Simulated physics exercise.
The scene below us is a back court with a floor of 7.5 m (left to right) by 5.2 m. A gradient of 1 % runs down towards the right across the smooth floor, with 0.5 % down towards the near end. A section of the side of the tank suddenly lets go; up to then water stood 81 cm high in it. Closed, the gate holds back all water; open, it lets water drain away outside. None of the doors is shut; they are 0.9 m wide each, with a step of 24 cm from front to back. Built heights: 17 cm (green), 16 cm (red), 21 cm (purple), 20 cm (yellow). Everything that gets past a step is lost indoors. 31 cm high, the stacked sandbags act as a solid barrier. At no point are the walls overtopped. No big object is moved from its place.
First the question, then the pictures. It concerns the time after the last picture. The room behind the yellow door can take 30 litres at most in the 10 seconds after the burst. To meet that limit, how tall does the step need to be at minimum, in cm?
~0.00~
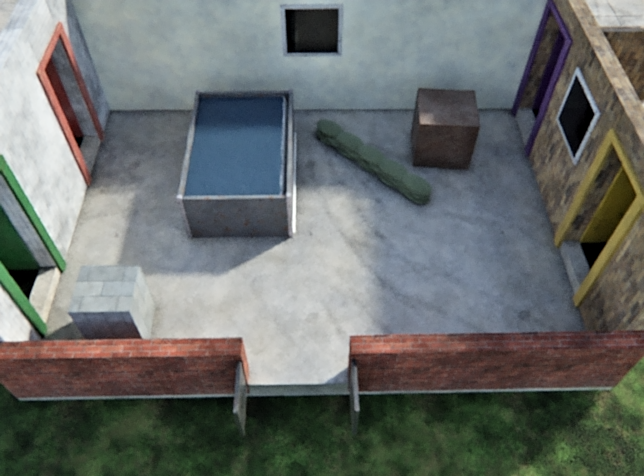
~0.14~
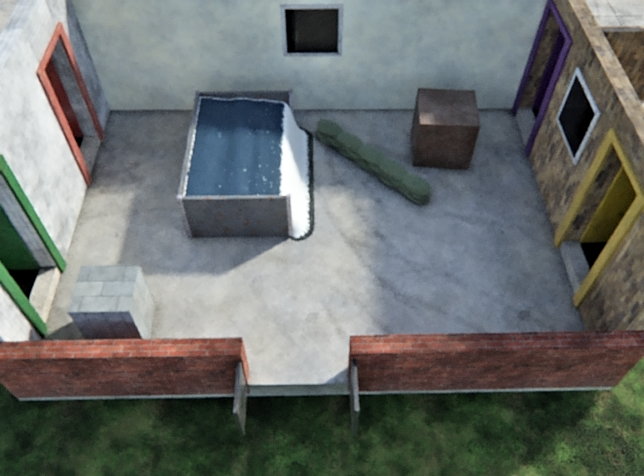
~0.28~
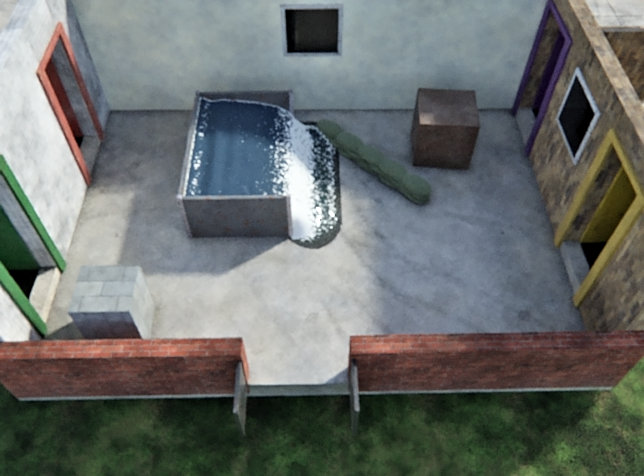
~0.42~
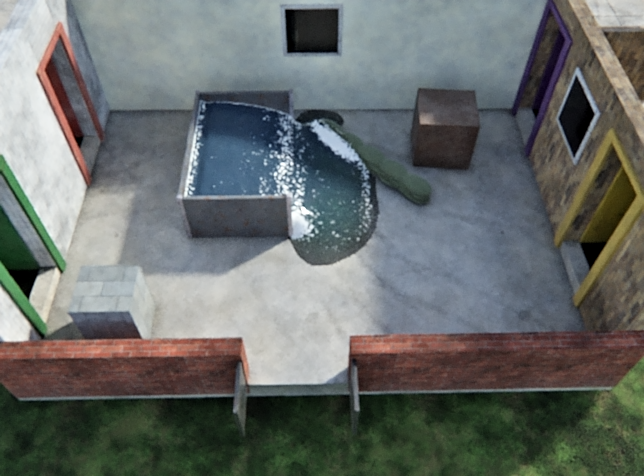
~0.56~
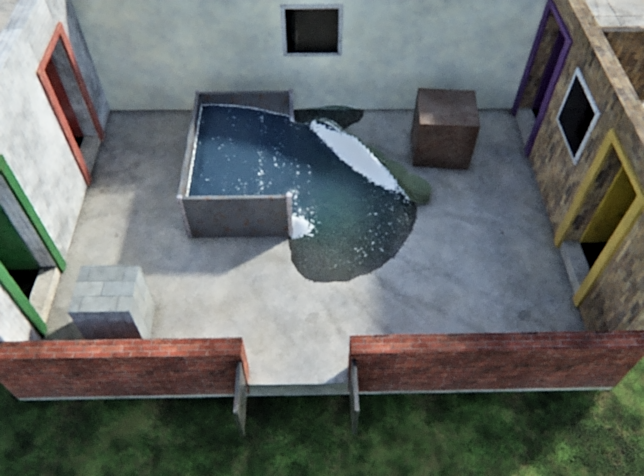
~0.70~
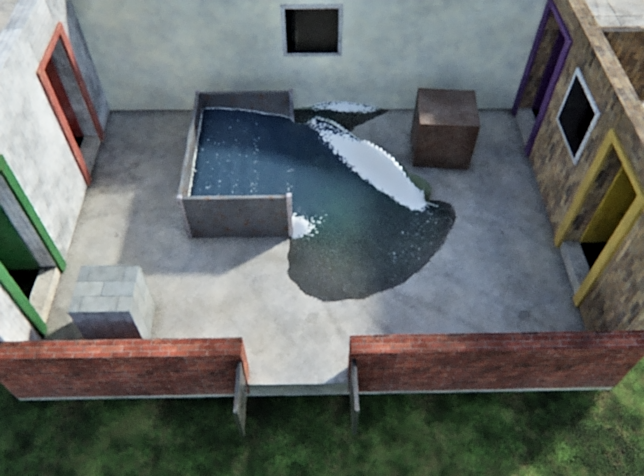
At least 26 cm or so.
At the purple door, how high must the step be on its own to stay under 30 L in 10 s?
Purple door, minimum about 15 cm.
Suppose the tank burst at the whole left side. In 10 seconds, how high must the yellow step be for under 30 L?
Then it needs around 8.0 cm.
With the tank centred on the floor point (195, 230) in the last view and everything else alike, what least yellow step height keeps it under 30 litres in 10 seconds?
Then it needs to be around 34 cm high.
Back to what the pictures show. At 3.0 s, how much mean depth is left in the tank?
Some 13 cm.
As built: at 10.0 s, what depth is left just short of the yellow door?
Roughly 13.0 cm deep.
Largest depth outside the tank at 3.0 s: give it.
36 cm.
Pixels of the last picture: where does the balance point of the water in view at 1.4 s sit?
It lies near (331, 192) in the last picture.
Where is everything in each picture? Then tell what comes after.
The first picture shows the tank at (240, 144) is whole and still, 81 cm deep; the yellow door at (592, 230) is dry.
In the second picture, the front is at (307, 231), 0.3 m from the gap at (290, 169); 0.6 m2 of floor is wet, 81 cm left at the back.
In the third picture, water pours out at (290, 170) and has run 0.7 m, to (337, 219); about 16 cm deep outside, 75 cm at the back.
In the fourth picture, the gap is at (290, 171), the front 1.3 m out at (372, 199); the back of the tank holds 69 cm.
In the fifth picture, the front is at (411, 213), 1.9 m from the gap at (290, 171); 4.8 m2 of floor is wet, 66 cm left at the back.
In the sixth picture, the front is at (449, 218), 2.5 m from the gap at (290, 172); 6.1 m2 of floor is wet, 58 cm left at the back; 1.9 m in a straight line remain to the yellow door at (592, 230).
After 1.4 s water covers 45 % of the floor, deepest (42 cm) near (370, 178); 25 cm at the yellow door, 1 litre in over its 20 cm step.
After 3.0 s water covers 60 % of the floor, deepest (36 cm) near (536, 363); 30 cm at the yellow door, 63 litres in over its 20 cm step.
After 10.0 s water covers 95 % of the floor, deepest (14 cm) near (576, 363); 13 cm at the yellow door, 84 litres in over its 20 cm step.
At the yellow door as built, the water arrived by 1.3 s and peaked near 31 cm at 2.0 s.
Run again over the same 10 s with other heights there, 63 litres in over 22 cm, 9 litres over 29.5 cm. The limit of 30 litres is kept from about 26 cm up.
